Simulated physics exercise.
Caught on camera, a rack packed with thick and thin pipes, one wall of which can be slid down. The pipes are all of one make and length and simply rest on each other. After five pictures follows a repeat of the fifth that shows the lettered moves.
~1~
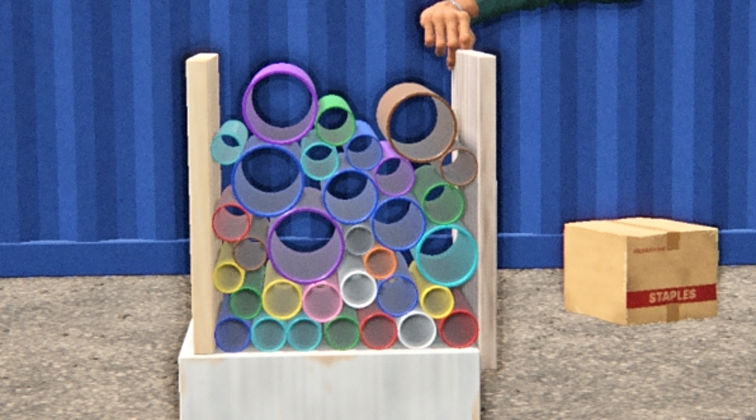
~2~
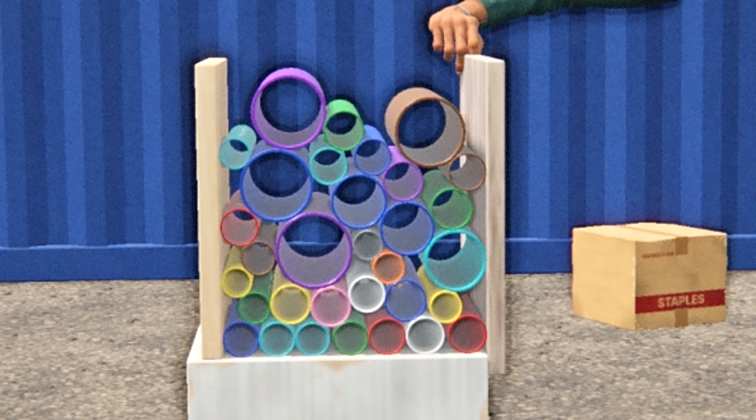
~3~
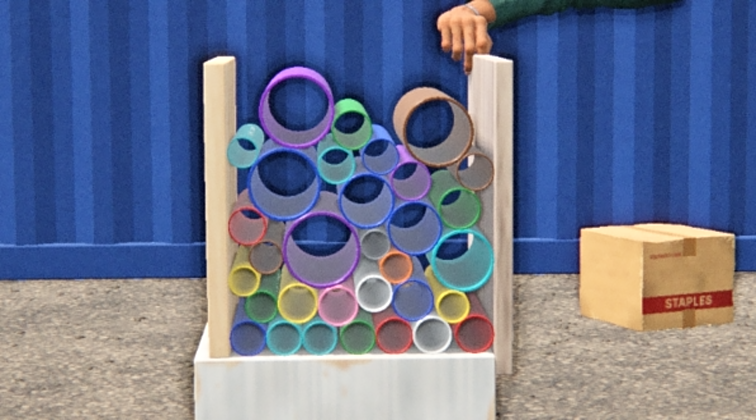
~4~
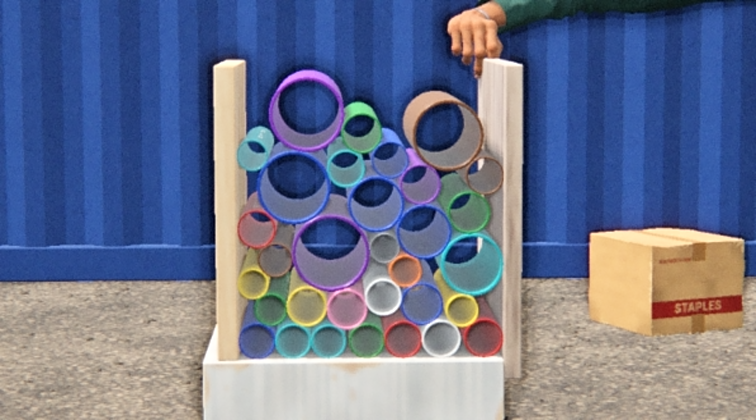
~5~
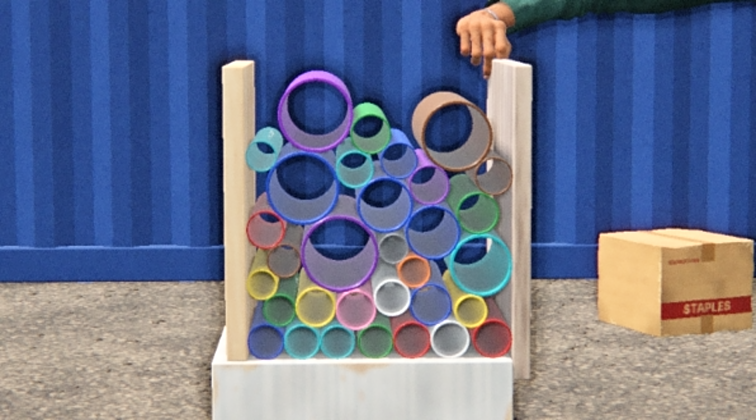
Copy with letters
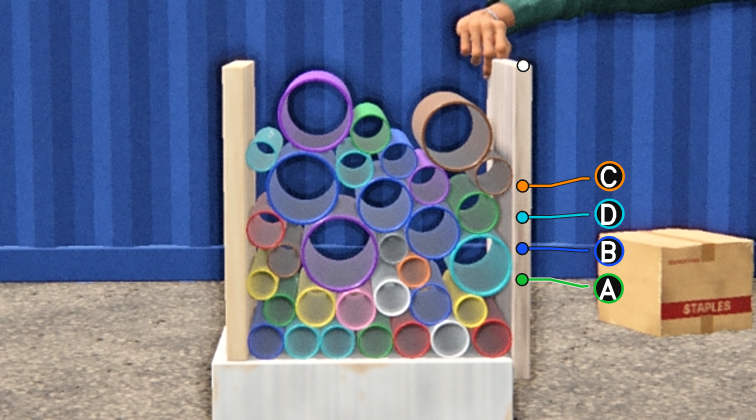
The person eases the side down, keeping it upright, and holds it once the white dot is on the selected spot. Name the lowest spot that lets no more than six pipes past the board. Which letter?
Stop at A.
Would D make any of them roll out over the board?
At D: Yes.
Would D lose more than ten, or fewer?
At D, fewer than ten.
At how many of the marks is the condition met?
The number is four.
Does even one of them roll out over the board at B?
At B: Yes.
On the marked copy, A at (522, 280); B at (523, 249); C at (523, 186); D at (523, 218); the white dot at (524, 66).
With A. Early on, top of the board (513, 155).
Further on, top of the board (513, 253).
At the end, top of the board (513, 279), six out over the board.
As for the rest, B six out over the board; C none out over the board; D two out over the board.
